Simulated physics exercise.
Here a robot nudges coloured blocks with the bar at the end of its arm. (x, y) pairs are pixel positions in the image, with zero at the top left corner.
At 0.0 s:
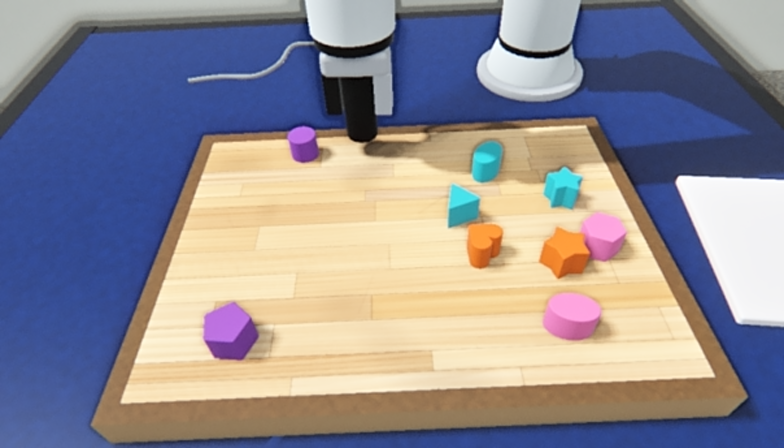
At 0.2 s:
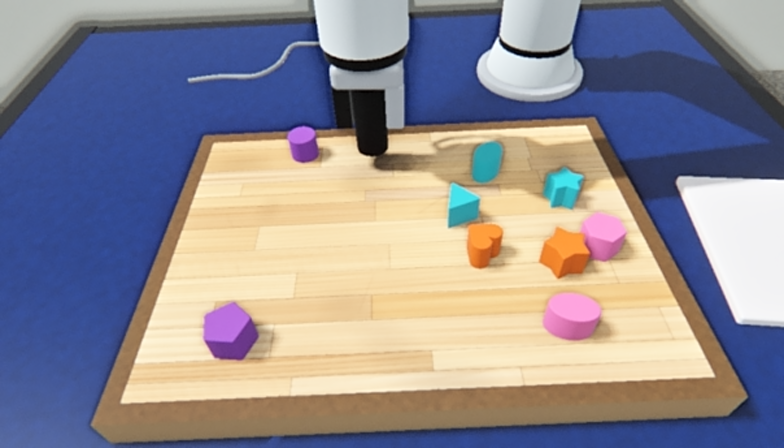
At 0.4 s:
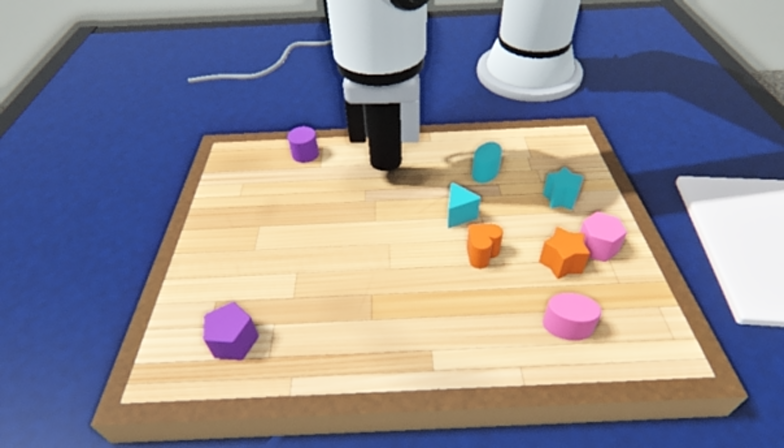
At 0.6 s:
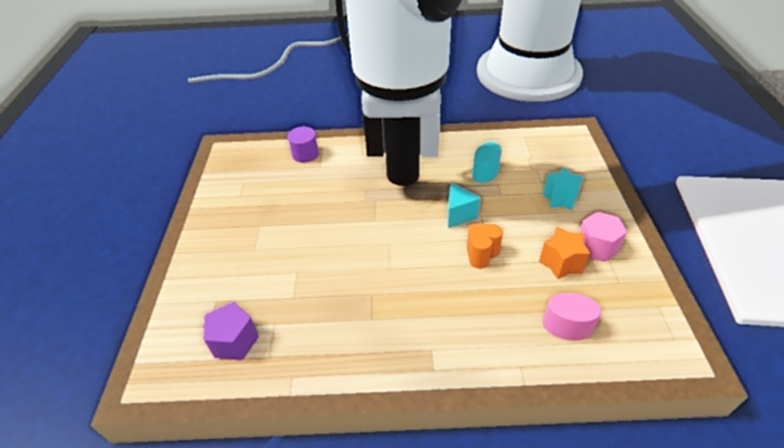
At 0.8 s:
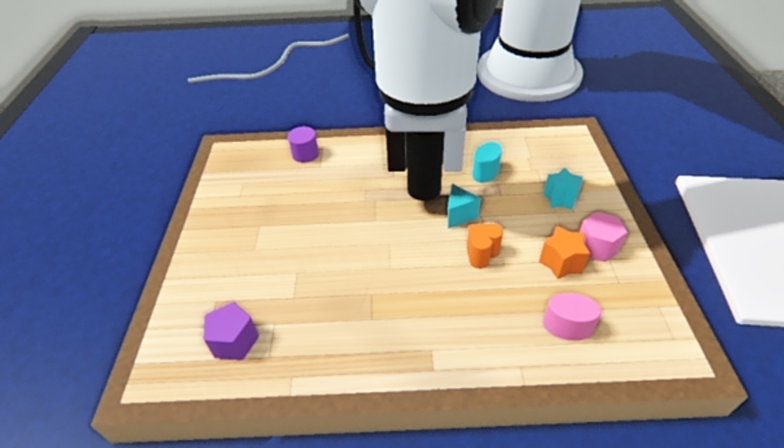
Robot arm with a black bar moving right and nearer across a wooden board of coloured blocks, closing on a turquoise triangle.
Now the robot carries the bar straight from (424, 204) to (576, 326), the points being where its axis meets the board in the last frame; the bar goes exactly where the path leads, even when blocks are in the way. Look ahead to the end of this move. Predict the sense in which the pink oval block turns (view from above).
Rotates counter-clockwise.
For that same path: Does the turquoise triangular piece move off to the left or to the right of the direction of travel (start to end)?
Taking start-to-end as forward, the block's sideways shift goes to the left.
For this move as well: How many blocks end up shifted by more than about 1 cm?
Blocks moved: Three or more.
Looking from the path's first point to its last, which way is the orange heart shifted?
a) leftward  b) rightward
Correct choice: B.
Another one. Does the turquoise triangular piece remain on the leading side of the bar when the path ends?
No.
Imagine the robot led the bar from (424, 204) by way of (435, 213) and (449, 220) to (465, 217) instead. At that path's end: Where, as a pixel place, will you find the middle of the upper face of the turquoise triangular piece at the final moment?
Around pixel (497, 202).
What follows on the original path. One third of the way, bar (470, 224); turquoise triangular piece (492, 205), turned 40° anticlockwise; orange heart (490, 240), turned 20° anticlockwise.
Two thirds of the way, bar (521, 265); turquoise triangular piece (493, 205), turned 45° anticlockwise; orange heart (540, 287).
At the end, bar (582, 312); turquoise triangular piece (493, 205), turned 45° anticlockwise; orange heart (549, 321), turned 45° clockwise; orange star not moved; pink oval block (602, 342), turned 45° anticlockwise.
